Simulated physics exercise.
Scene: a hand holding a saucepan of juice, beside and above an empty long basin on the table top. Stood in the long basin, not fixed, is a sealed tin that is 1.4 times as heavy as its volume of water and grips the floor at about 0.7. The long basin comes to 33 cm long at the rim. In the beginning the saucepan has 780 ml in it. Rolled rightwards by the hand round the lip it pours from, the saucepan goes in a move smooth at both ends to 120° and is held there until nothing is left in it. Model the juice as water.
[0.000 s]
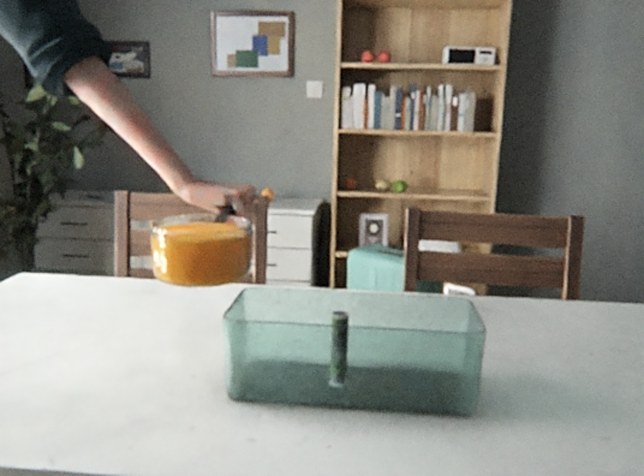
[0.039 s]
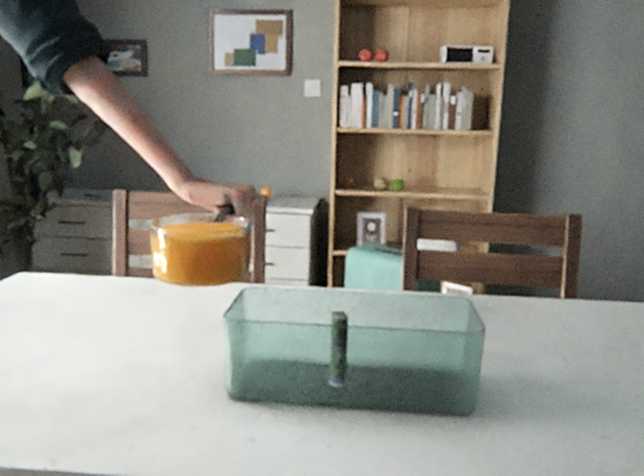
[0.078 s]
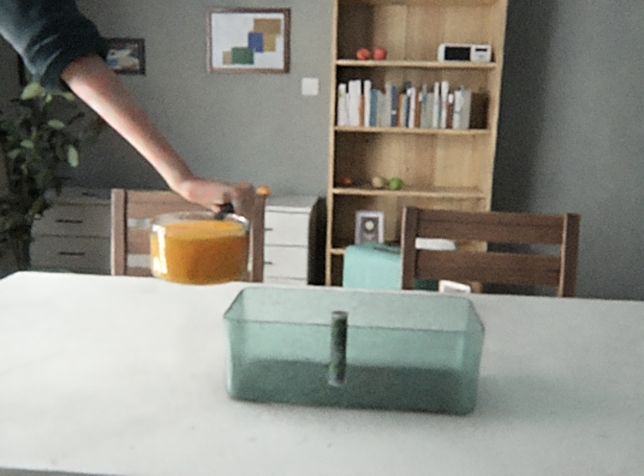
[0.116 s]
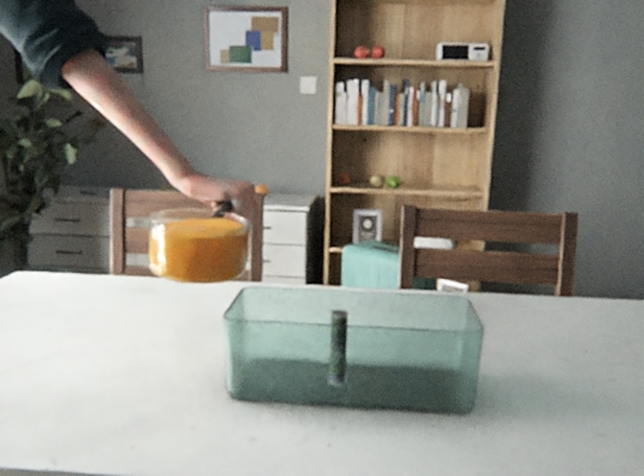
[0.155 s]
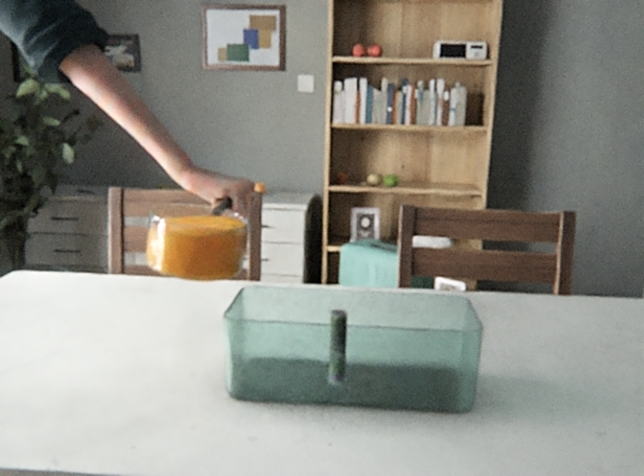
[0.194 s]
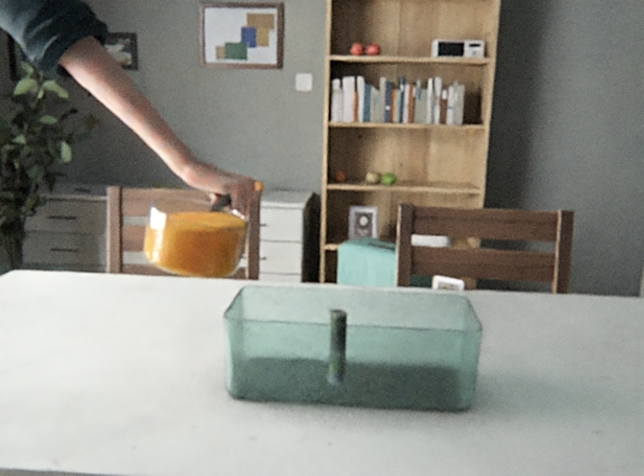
At first, a hand reaching in from the left holds a clear pan of orange liquid level above a white table, beside an empty green basin with a dark upright cylinder. The hand then slowly tilts the pan slightly to the right, and the liquid shifts against its walls, staying inside.
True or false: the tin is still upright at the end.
False.
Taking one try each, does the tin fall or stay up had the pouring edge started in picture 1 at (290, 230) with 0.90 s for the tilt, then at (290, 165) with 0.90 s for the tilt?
Try 1: Still standing; try 2: Tipped over.
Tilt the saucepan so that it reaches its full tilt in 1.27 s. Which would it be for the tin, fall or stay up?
In that case the tin overturns.
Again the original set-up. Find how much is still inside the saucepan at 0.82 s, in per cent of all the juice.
I'd estimate some 3 per cent.
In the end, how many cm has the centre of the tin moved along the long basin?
Some 7.5 cm.
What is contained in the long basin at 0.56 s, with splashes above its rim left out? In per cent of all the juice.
Around 9 percent.
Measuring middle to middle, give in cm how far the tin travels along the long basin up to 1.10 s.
Estimate: Around 8 cm.
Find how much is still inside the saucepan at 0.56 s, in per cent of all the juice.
Close to 52 in a hundred.
Then, 0.56 s in, the tilt is 82° and 52 per cent is still to pour; the tin stands where it began.
Then, 0.82 s in, the tilt is 118° and 3 per cent is still to pour; the tin leans 44°.
Then, 1.10 s in, the tilt is 120° and 0 per cent is still to pour; the tin lies on its side.
Then, 1.40 s in, the tilt is 120° and 0 per cent is still to pour; the tin lies on its side.
Finally, the tin lies on its side.
